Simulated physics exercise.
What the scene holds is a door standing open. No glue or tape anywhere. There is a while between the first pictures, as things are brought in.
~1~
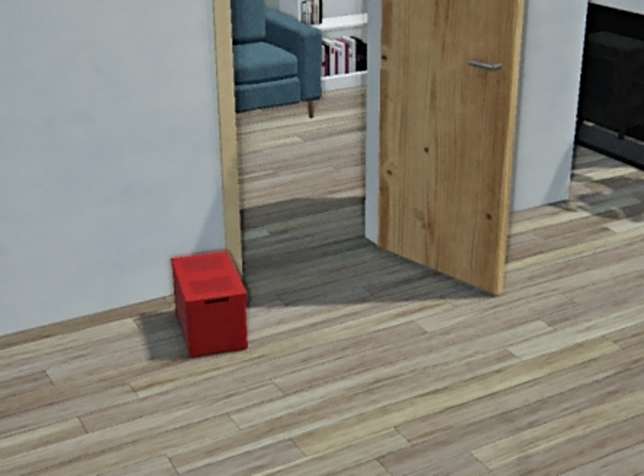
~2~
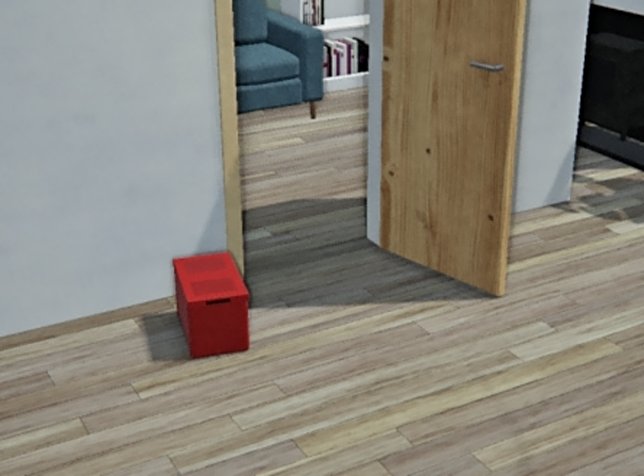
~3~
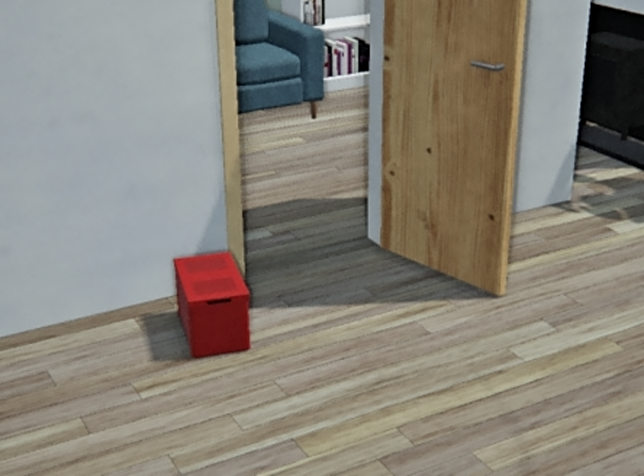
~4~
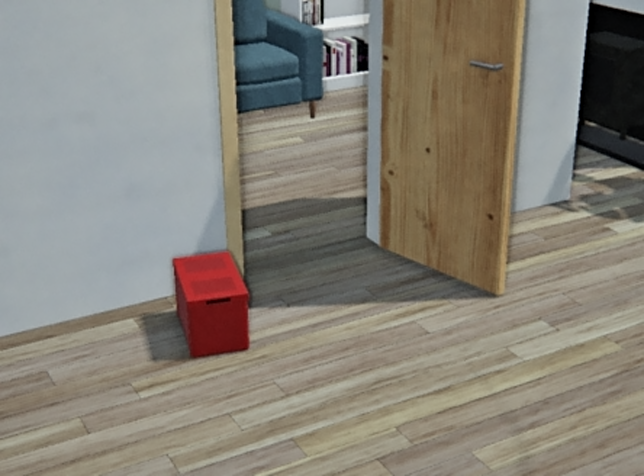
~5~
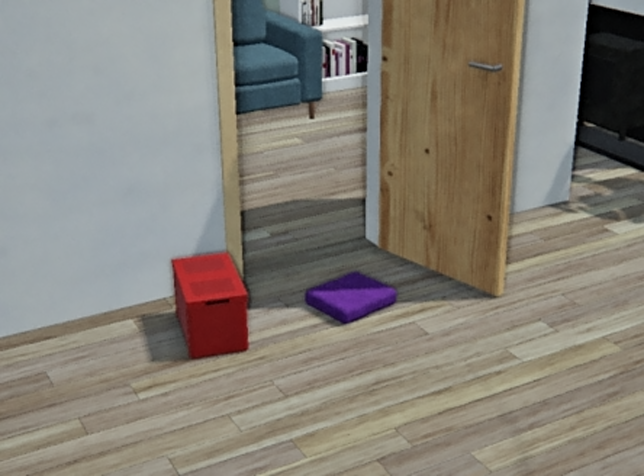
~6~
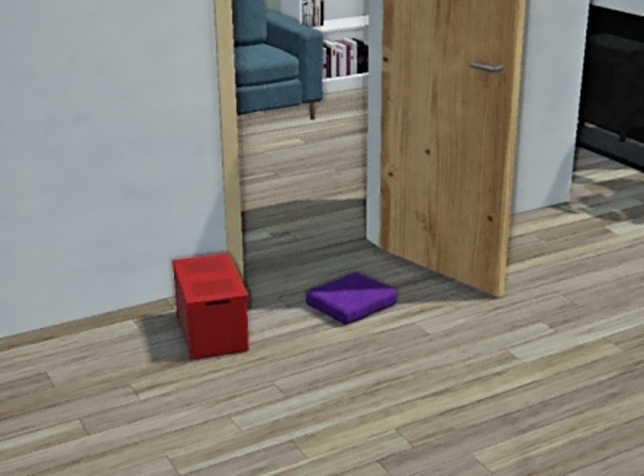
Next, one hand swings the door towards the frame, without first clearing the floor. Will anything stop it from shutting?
You can tell the door won't budge further before the frame.
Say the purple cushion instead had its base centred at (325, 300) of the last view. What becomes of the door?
After that, the door stays partly open.
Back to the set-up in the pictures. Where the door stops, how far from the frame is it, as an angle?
It comes to about 20°.
Then, 1.40 s after the last picture, open by 69°.
Then, 1.90 s after the last picture, open by 50°; purple cushion slid a little near (311, 297).
Then, 2.50 s after the last picture, open by 29°; purple cushion slid about its own width near (271, 290).
At rest, open by 22°; moved from the start, purple cushion; red tote in place. Seen from the same camera at the end, purple cushion near (254, 287).
